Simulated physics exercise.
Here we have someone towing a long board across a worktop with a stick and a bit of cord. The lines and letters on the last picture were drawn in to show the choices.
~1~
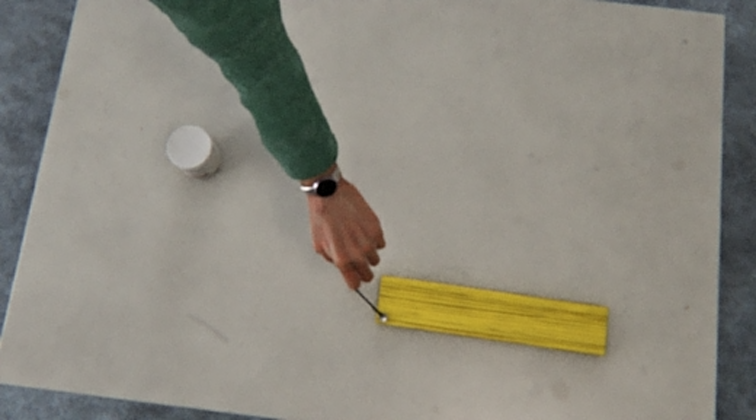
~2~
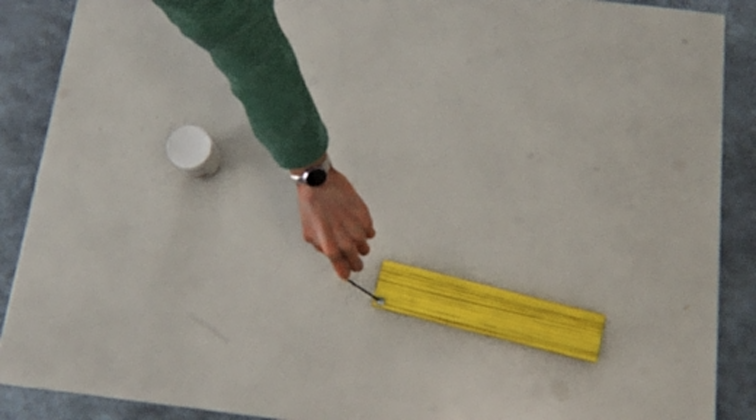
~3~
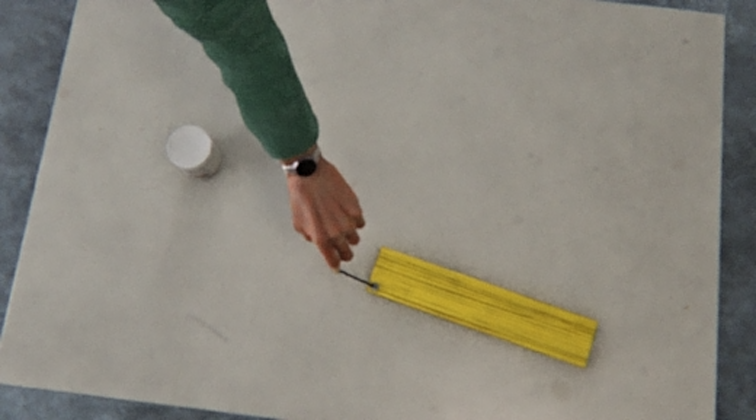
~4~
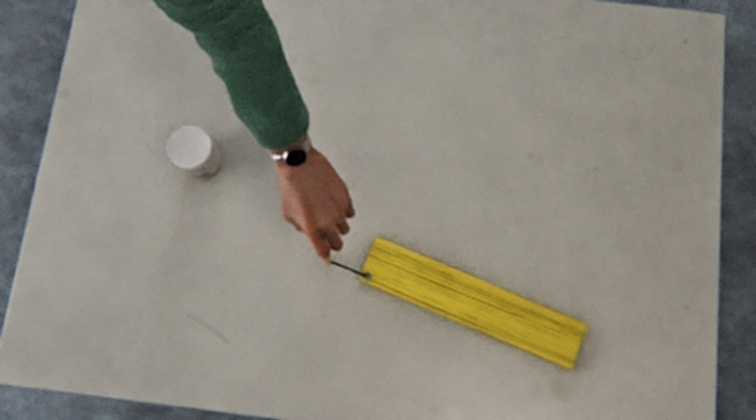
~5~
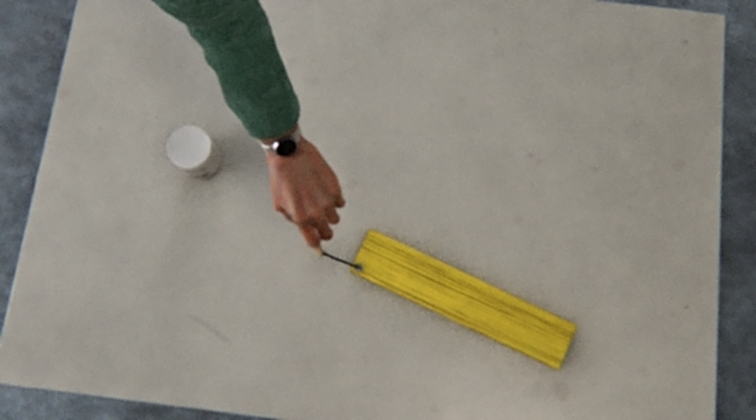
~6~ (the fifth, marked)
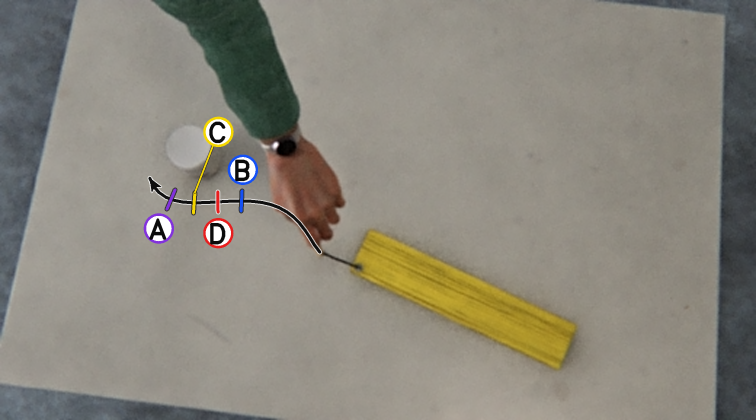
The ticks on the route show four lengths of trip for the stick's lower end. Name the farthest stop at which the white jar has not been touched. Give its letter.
A is the last safe stop.
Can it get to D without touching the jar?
Yes.
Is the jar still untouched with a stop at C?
Yes.
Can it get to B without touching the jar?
Yes.
On the marked copy, A at (171, 199); B at (241, 201); C at (194, 203); D at (218, 202); the route from (320, 252) via (236, 201) to (150, 178).
Following A. Soon after the start, foot of the stick (282, 209), middle of the board (415, 273).
Later, foot of the stick (221, 202), middle of the board (359, 251).
In the end, foot of the stick (172, 200), middle of the board (312, 239); nothing has been touched.
As for the rest, B is safe but short; C is safe but short; D is safe but short.
